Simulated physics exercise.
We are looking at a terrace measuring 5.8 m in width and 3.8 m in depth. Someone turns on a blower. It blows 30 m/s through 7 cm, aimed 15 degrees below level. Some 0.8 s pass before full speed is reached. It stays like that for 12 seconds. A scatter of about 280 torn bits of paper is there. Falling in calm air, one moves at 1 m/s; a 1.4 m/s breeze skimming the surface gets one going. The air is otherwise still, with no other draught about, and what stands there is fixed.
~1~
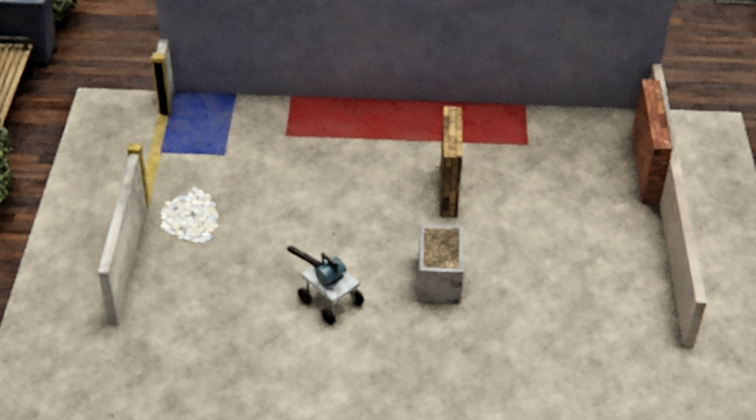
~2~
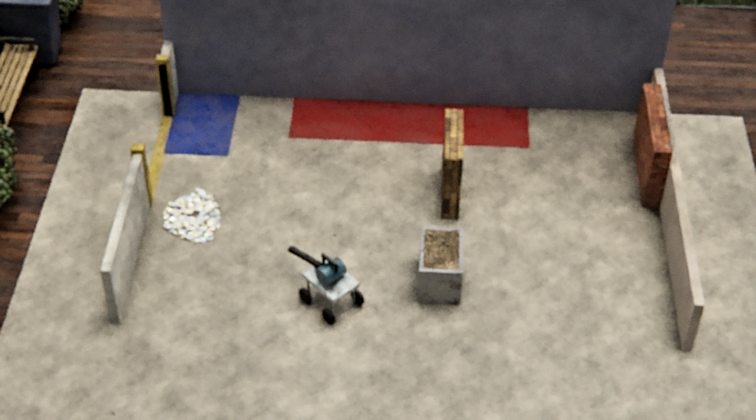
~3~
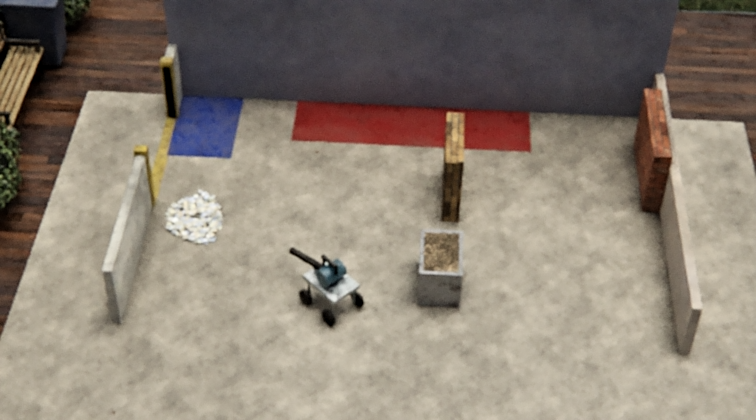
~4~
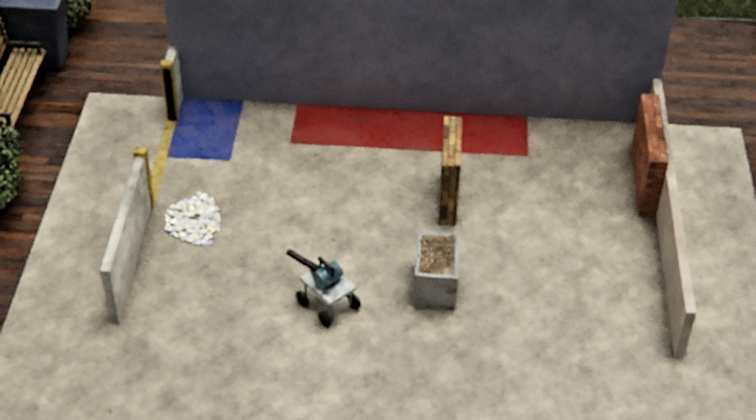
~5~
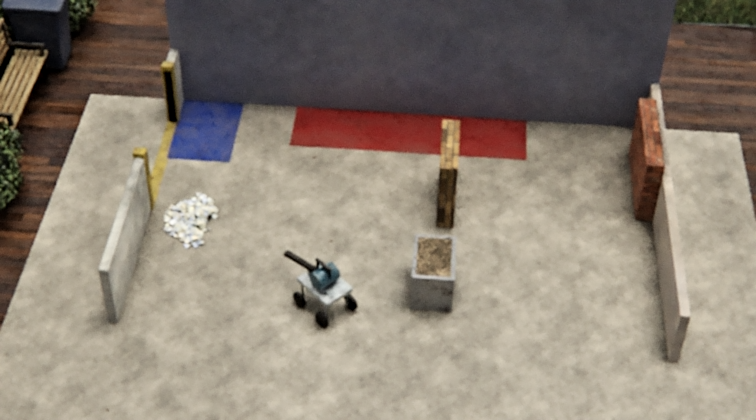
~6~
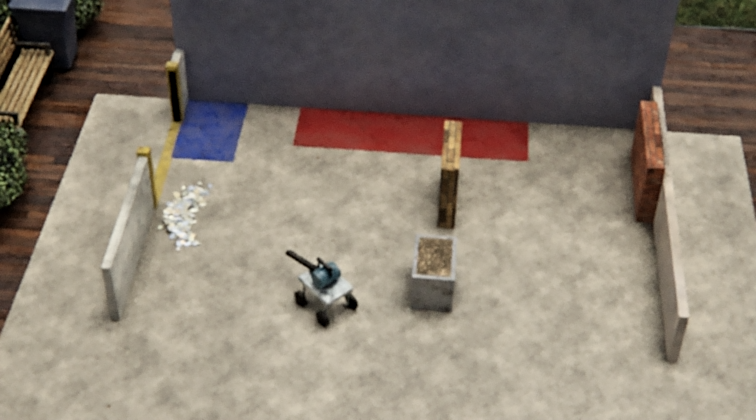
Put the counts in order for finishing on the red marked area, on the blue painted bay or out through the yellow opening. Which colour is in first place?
It is yellow that takes the most.
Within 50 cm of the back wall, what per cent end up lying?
Roughly 0 per cent.
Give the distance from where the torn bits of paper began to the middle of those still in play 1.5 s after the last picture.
Roughly 0.6 m.
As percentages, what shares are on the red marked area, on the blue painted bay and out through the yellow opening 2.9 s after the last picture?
About 0 per cent red, 0 per cent blue and 70 per cent yellow.
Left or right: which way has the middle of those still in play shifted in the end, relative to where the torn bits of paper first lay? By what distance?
Looks like a left-hand shift of around 0.6 m.
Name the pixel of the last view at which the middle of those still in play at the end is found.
Their middle sits at about (149, 227) in the last picture.
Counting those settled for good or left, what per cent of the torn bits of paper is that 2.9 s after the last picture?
Near 70 %.
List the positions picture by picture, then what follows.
In the first frame, the middle of the torn bits of paper is near (191, 219), none has stirred yet and the mouth of the blower is at (290, 249).
In the second frame, the middle of the torn bits of paper is near (193, 219), none has stirred yet, the blue painted bay is centred on (203, 124), the yellow opening is centred on (162, 157) and the red marked area is centred on (410, 123).
In the third frame, the middle of the torn bits of paper is near (196, 220), none has stirred yet, the top of a planter is at (441, 252) and the top of a low wall is at (455, 137).
In the fourth frame, the middle of the torn bits of paper is near (194, 221) and none has stirred yet.
In the fifth frame, the middle of the torn bits of paper is near (193, 219), the farthest in sight from the blower is at (172, 208) and about 15 % have left their places.
In the sixth frame, the middle of the torn bits of paper is near (181, 213), the farthest in sight from the blower is at (183, 188) and about 65 % have left their places.
Then, 1.5 s after the last picture the count stands so, 0 % are on the blue painted bay, 60 % out through the yellow opening and 0 % on the red marked area; the middle of those still in play is near (154, 211).
Then, 2.9 s after the last picture the count stands so, 0 % are on the blue painted bay, 67 % out through the yellow opening and 0 % on the red marked area; the middle of those still in play is near (151, 219).
Then, 5.7 s after the last picture the count stands so, 0 % are on the blue painted bay, 72 % out through the yellow opening and 0 % on the red marked area; the middle of those still in play is near (150, 223).
Then, 11.1 s after the last picture, at the end, 0 % are on the blue painted bay, 76 % out through the yellow opening and 0 % on the red marked area; the middle of those still in play is near (149, 227).
